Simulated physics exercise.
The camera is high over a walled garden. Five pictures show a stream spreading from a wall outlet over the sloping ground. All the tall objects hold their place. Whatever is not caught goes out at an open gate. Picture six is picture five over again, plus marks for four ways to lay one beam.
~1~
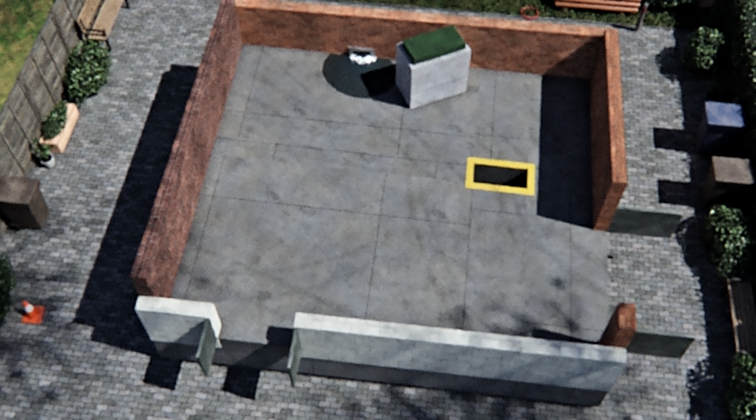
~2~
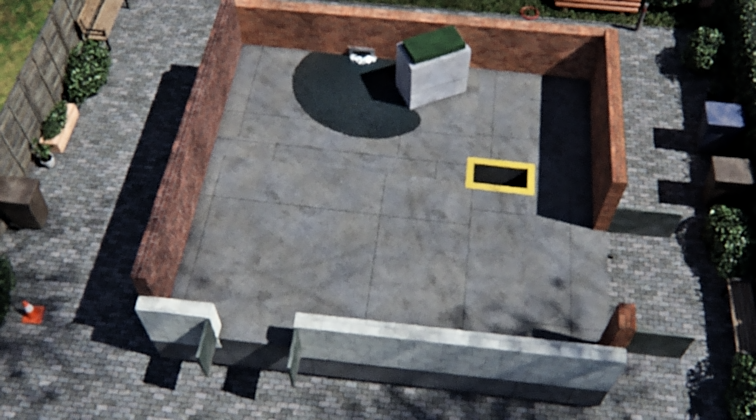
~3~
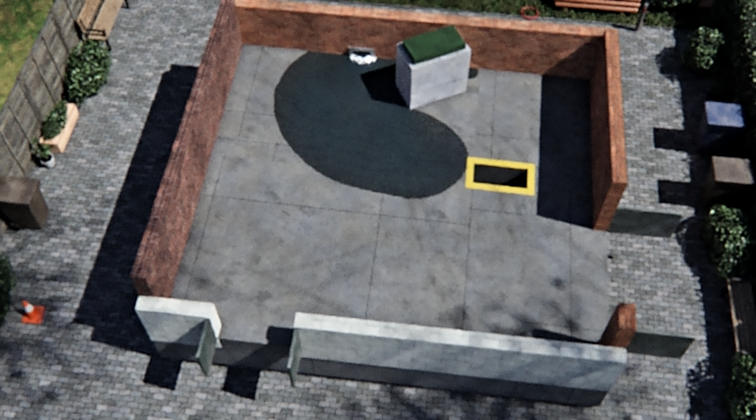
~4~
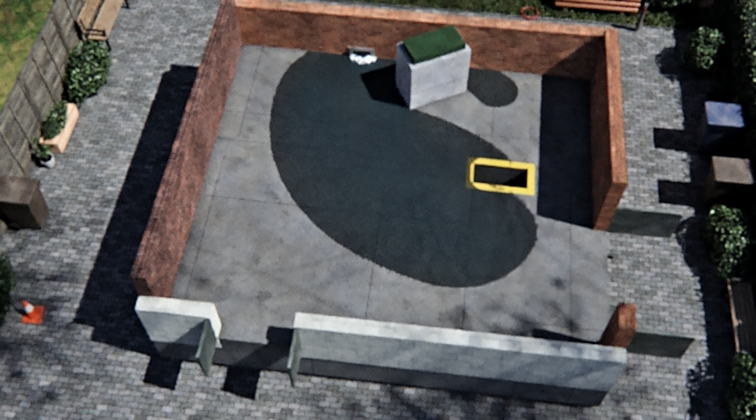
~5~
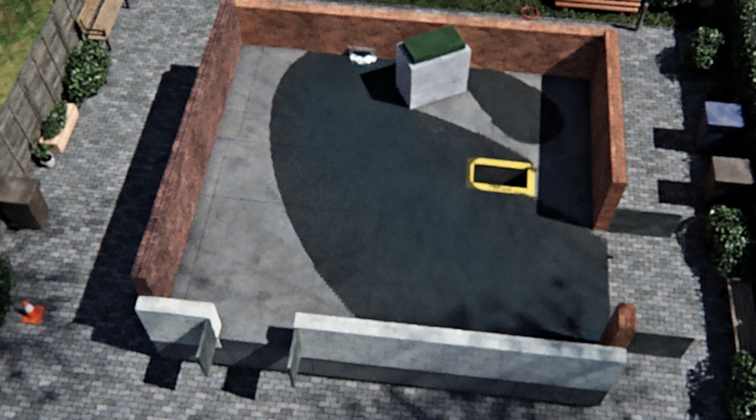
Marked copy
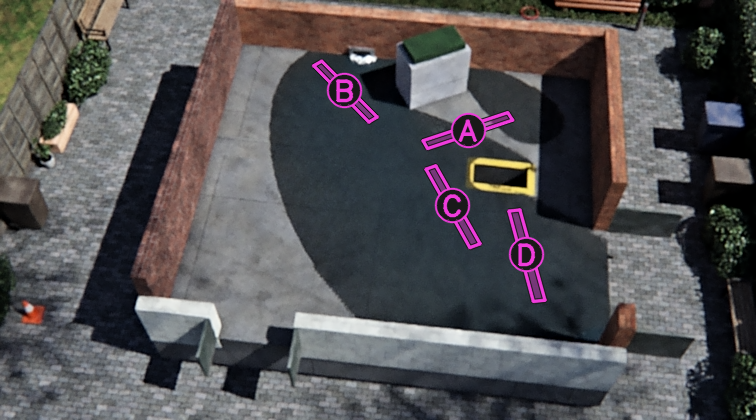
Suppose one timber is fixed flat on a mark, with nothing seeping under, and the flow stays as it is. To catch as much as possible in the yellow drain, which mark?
B beats the others.
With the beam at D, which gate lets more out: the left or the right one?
The right gate.
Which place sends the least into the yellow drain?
Here it is place A.
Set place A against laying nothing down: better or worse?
It is worse.
In magenta, A from (425, 144) to (510, 116); B from (317, 63) to (373, 119); C from (430, 167) to (474, 245); D from (514, 210) to (539, 300).
For place A, about 3 % of the stream goes into the yellow drain, about 97 % out by the gates.
For place B, about 27 % of the stream goes into the yellow drain, about 73 % out by the gates.
For place C, about 14 % of the stream goes into the yellow drain, about 86 % out by the gates.
For place D, about 11 % of the stream goes into the yellow drain, about 89 % out by the gates.
